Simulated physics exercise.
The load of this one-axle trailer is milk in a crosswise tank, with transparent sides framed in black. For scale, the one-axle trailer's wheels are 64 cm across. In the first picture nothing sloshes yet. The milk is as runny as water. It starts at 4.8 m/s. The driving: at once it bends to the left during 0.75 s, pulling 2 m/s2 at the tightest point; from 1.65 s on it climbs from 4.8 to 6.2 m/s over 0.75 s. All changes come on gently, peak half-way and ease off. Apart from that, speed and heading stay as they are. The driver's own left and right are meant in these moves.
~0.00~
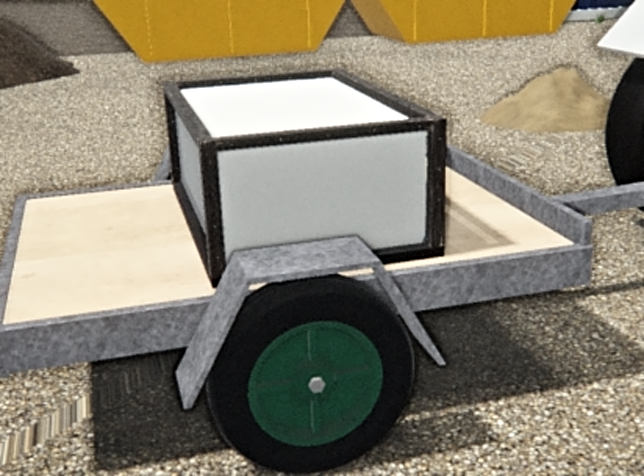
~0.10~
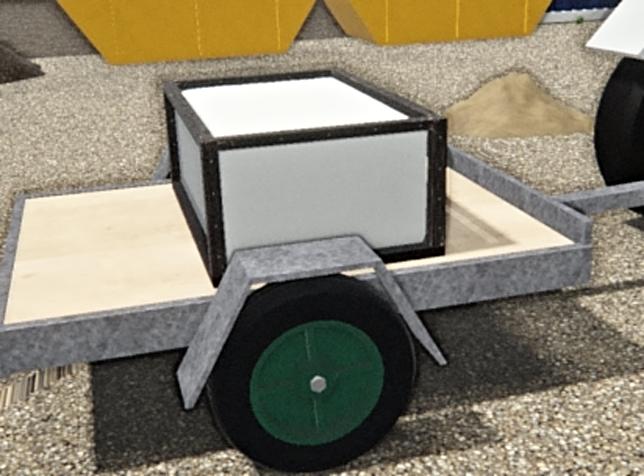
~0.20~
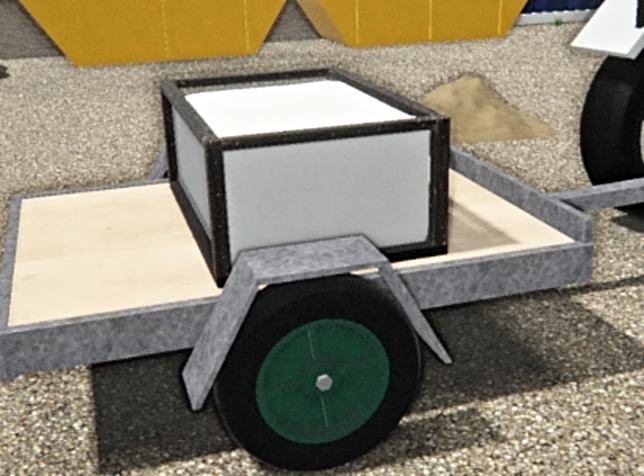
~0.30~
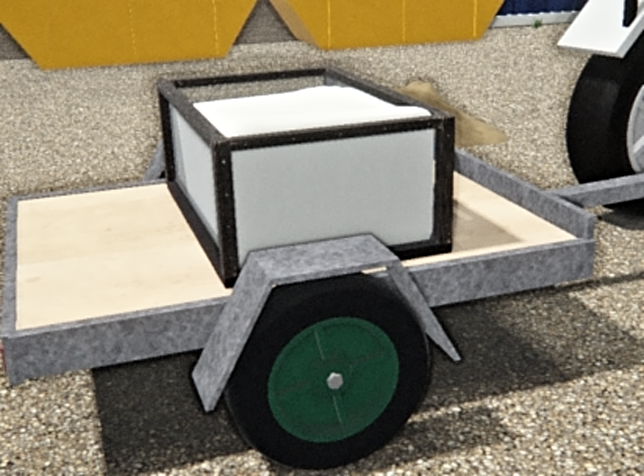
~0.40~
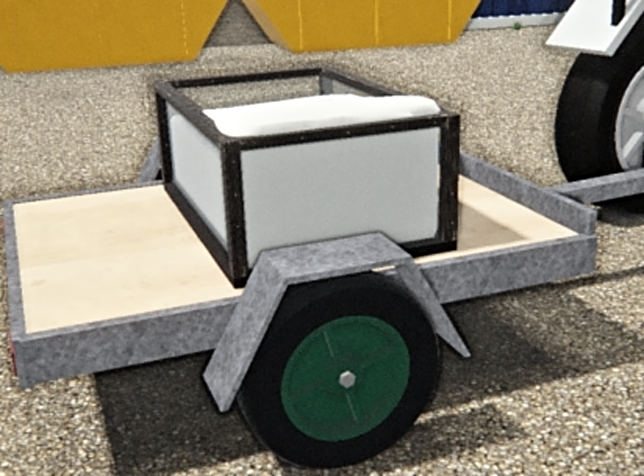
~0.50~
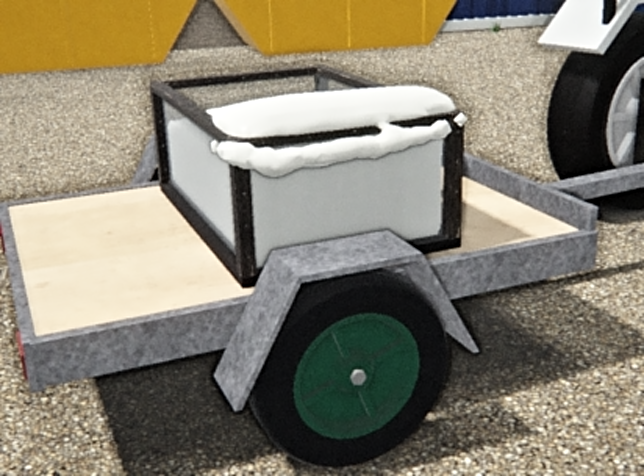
A small trailer rolled to the right past yellow containers, gradually turning away, while the white liquid in its black-framed tank sat level at first, then climbed the near side and slopped over the rim.
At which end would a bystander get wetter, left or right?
Over the left end.
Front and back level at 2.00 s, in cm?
Front 32 cm, back 46 cm.
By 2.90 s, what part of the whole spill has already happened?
Some 90 per cent by then.
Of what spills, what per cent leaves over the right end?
About 10 per cent.
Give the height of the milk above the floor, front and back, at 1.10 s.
About 42 cm in front and 38 cm behind.
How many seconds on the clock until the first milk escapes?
Around 0.6 s.
After 1.10 s the surface is 41 cm up at the front and 38 cm at the back; 6 per cent is out, over the near side, a little elsewhere.
After 2.00 s the surface is 33 cm up at the front and 46 cm at the back; 8 per cent is out, over the near side, a little elsewhere.
After 2.90 s the surface is 46 cm up at the front and 27 cm at the back; 13 per cent is out, over the left end and the near side, a little elsewhere.
After 5.39 s 15 per cent is out, over the left end and the near side, a little elsewhere; the right end has passed 2 per cent and the left end 6.
